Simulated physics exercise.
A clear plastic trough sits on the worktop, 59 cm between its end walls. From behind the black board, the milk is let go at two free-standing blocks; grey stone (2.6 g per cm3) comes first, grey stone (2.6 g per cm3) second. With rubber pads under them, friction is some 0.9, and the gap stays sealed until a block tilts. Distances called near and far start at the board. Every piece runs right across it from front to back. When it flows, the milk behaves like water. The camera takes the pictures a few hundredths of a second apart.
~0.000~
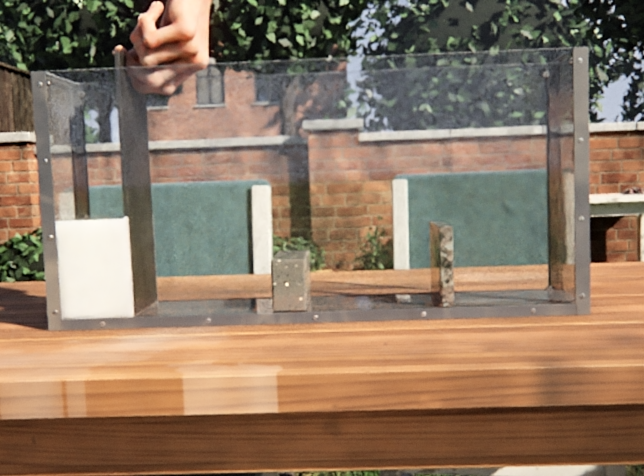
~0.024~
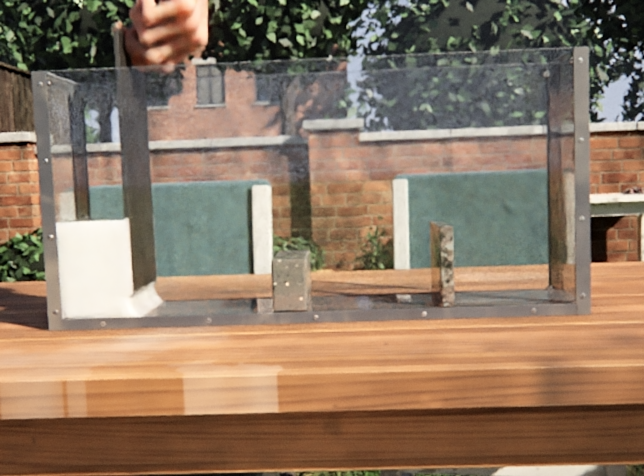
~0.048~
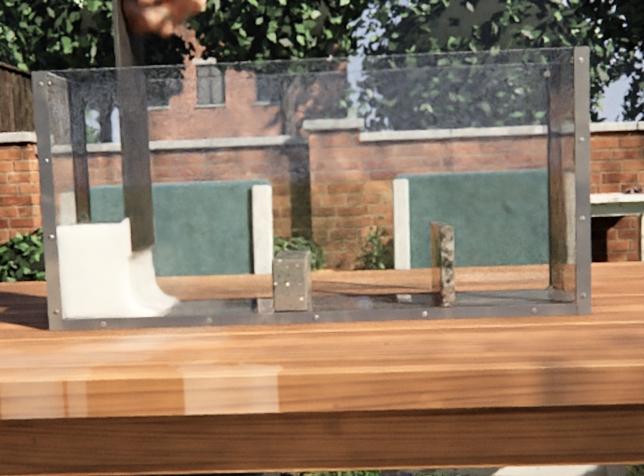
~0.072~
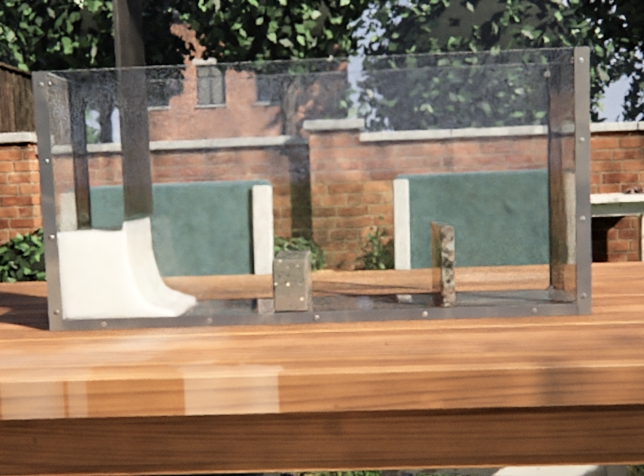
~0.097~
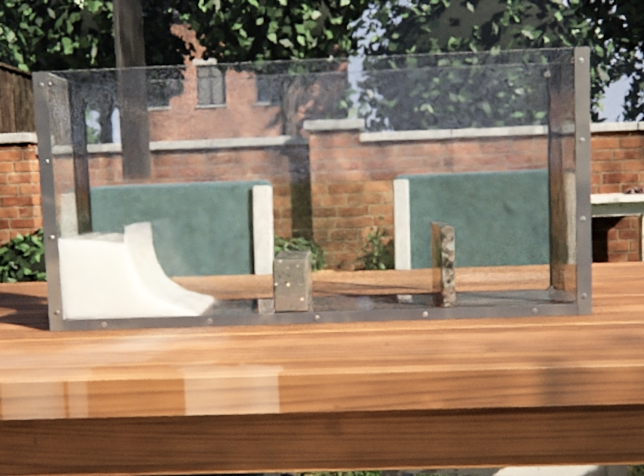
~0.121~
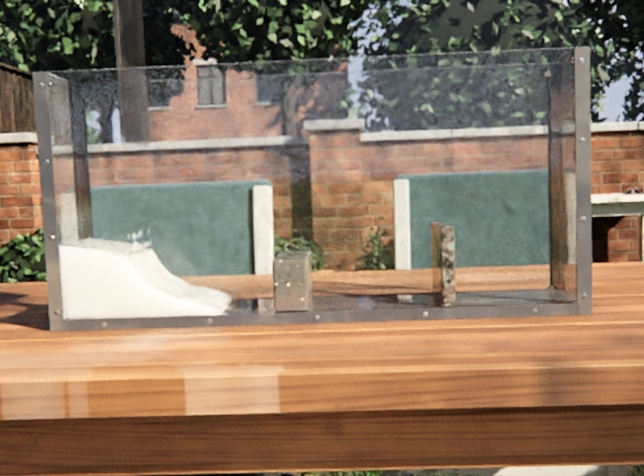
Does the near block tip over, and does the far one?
One by one: The first block holds out; the second holds out.
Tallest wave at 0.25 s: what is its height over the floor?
Roughly 11.5 cm up.
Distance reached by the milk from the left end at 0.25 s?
About 24 cm.
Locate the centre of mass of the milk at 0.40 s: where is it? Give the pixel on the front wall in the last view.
At about (207, 280).
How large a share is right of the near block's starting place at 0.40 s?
Estimate: Close to 0 per cent.
Then, 0.25 s in, the front has run 24 cm from the left wall, the near block is upright and the far block is upright.
Then, 0.40 s in, the near block is upright and the far block is upright.
Then, 0.65 s in, the near block is upright and the far block is upright.
Finally, the near block is upright and the far block is upright; 0 per cent of the milk is past where the far block first stood.
